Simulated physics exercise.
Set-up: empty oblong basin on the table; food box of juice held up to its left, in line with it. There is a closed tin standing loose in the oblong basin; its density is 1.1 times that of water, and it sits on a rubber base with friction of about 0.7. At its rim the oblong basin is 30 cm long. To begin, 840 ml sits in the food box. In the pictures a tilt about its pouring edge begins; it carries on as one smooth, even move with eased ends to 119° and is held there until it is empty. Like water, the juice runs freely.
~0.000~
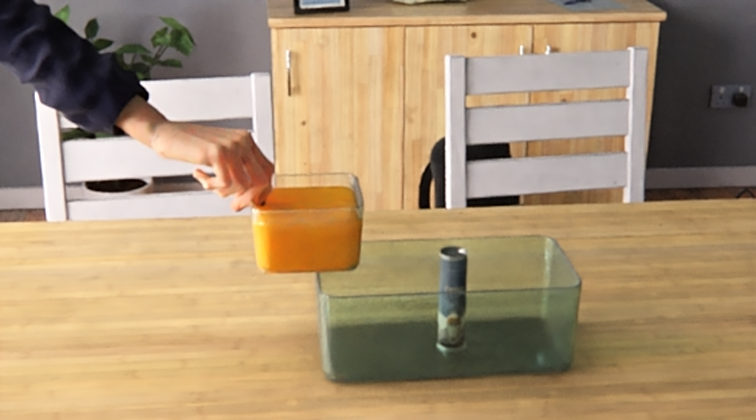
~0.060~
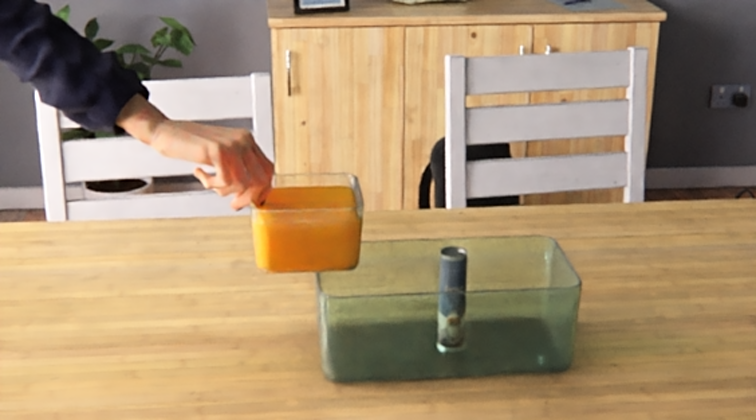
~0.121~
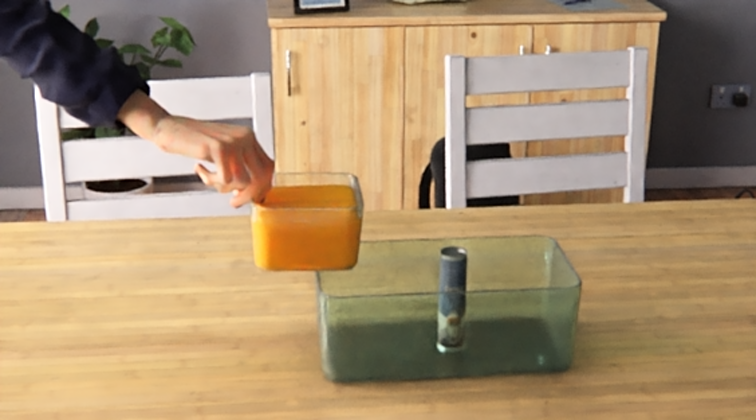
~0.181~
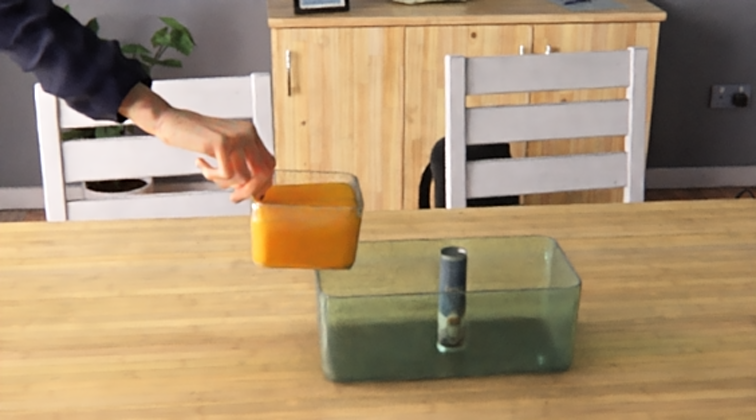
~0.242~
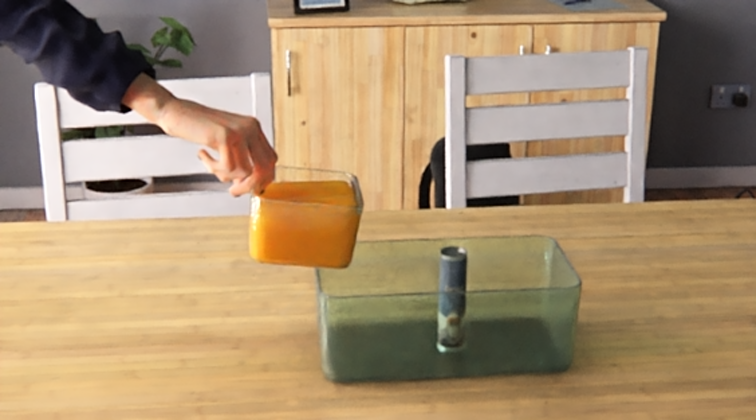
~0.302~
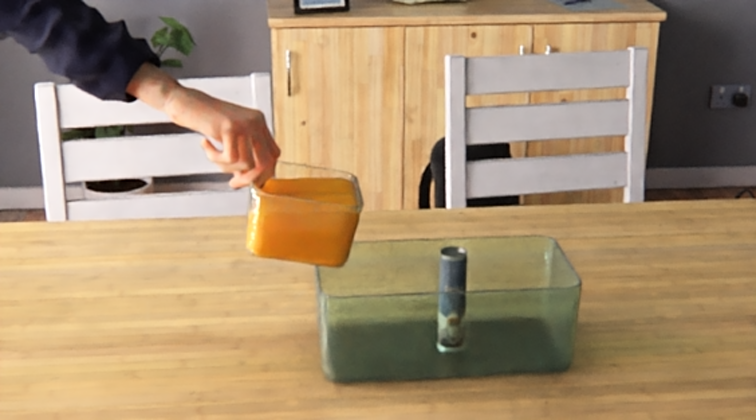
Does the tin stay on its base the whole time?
Watch, it's going to keep its feet.
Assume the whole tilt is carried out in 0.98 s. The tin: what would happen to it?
The tin would overturn.
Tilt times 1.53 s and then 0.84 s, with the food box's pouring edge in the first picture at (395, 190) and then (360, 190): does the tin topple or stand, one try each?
First it stays on its base; then it tips over.
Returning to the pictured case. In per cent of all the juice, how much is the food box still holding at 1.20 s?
6 per cent or so.
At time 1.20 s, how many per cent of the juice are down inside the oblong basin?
About 84 %.
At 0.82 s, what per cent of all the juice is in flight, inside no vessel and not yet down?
Around 28 in a hundred.
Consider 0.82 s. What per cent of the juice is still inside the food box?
Close to 54 in a hundred.
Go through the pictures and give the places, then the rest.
In the first picture, tilt 0°; pouring edge (360, 192); surface from (255, 203) to (357, 200); the oblong basin's rim runs from (317, 271) to (567, 261); the tin's top is at (454, 256).
In the second picture, tilt 0°; pouring edge (360, 192); surface from (254, 203) to (357, 200).
In the third picture, tilt 2°; pouring edge (360, 192); surface from (254, 202) to (357, 198).
In the fourth picture, tilt 4°; pouring edge (360, 192); surface from (253, 201) to (357, 197).
In the fifth picture, tilt 7°; pouring edge (359, 192); surface from (253, 198) to (356, 194).
In the sixth picture, tilt 11°; pouring edge (359, 192); surface from (252, 194) to (356, 191).
By 0.82 s the tilt is 66° and 55 per cent is still to pour; the tin stands where it began.
By 1.20 s the tilt is 106° and 6 per cent is still to pour; the tin stands where it began.
By 1.60 s the tilt is 119° and 0 per cent is still to pour; the tin stands where it began.
By 2.03 s the tilt is 119° and 0 per cent is still to pour; the tin stands where it began.
At rest the tin stands where it began.
